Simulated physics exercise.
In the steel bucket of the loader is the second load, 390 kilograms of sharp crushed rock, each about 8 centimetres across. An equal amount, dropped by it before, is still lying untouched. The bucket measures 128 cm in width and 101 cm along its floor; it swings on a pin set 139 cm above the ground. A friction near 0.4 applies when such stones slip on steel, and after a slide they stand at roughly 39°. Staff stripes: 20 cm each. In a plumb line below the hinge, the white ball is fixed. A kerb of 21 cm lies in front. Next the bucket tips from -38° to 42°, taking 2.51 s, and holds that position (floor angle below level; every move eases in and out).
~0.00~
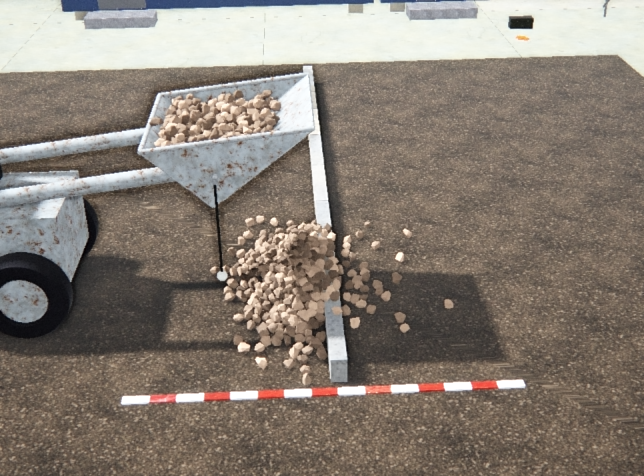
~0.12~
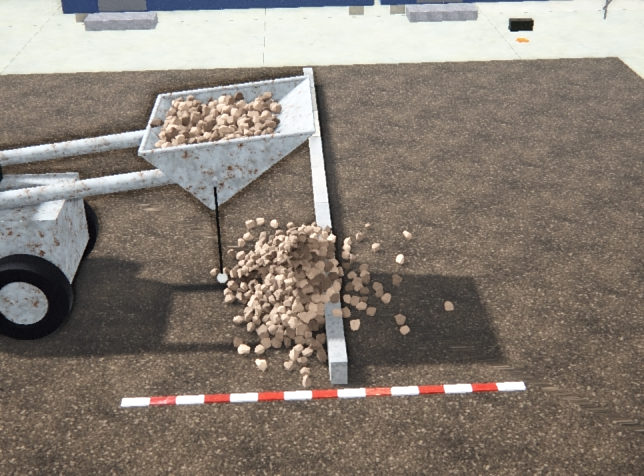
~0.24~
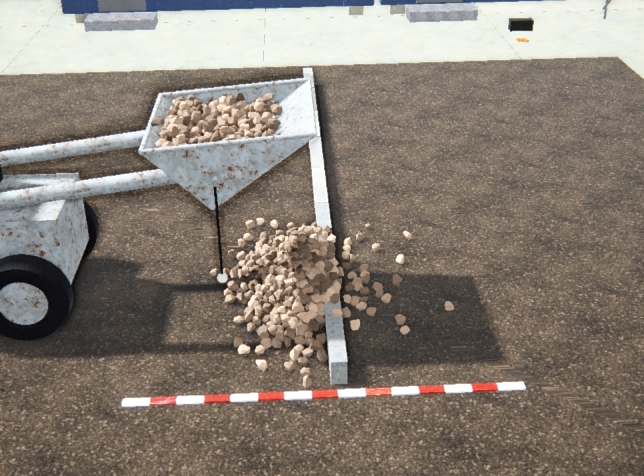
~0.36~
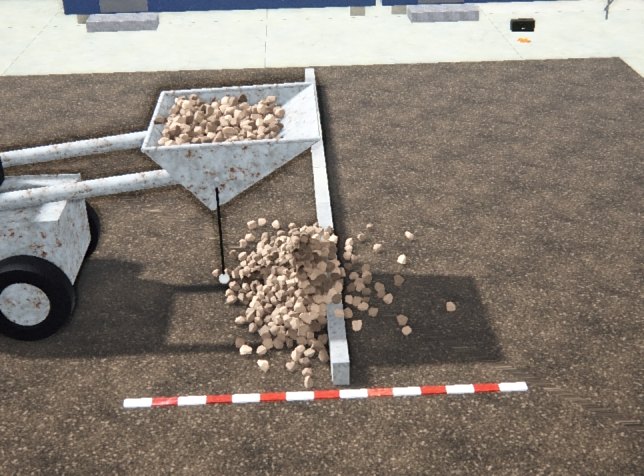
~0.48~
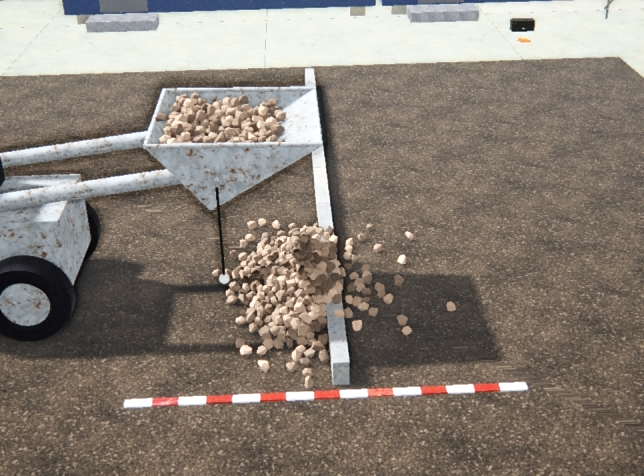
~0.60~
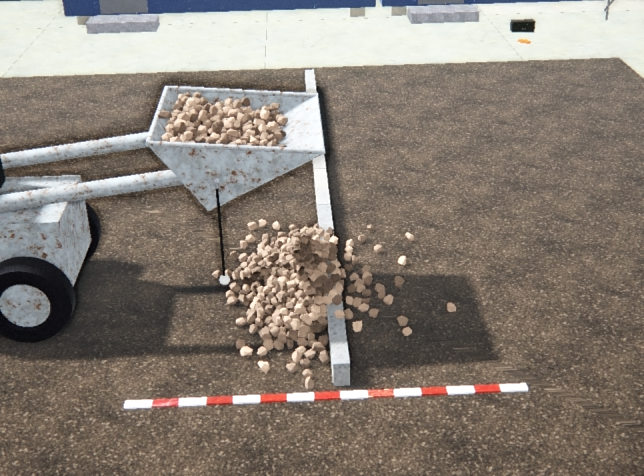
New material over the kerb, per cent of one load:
65 per cent.
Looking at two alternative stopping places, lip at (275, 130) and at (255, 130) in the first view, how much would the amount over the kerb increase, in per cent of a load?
First place about 5 %, second about 0 %.
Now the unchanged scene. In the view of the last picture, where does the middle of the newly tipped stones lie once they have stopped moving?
I'd say close to (352, 274).
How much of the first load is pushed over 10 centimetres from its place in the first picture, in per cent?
Roughly 5 % of them.
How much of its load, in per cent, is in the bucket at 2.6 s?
Roughly 15 per cent remains inside.
After 1.9 s the floor is at 29°; in per cent of one load, 100 in the bucket, 93 on this side of the kerb, 7 over the kerb; the foremost stones are at (404, 284).
After 2.6 s the floor is at 42°; in per cent of one load, 17 in the bucket, 147 on this side of the kerb, 36 over the kerb; the foremost stones are at (414, 276).
After 3.0 s the floor is at 42°; in per cent of one load, 0 in the bucket, 137 on this side of the kerb, 63 over the kerb; the foremost stones are at (447, 275).
After 5.8 s the floor is at 42°; in per cent of one load, 0 in the bucket, 128 on this side of the kerb, 72 over the kerb; the foremost stones are at (456, 260). Net gain over the kerb, 65.
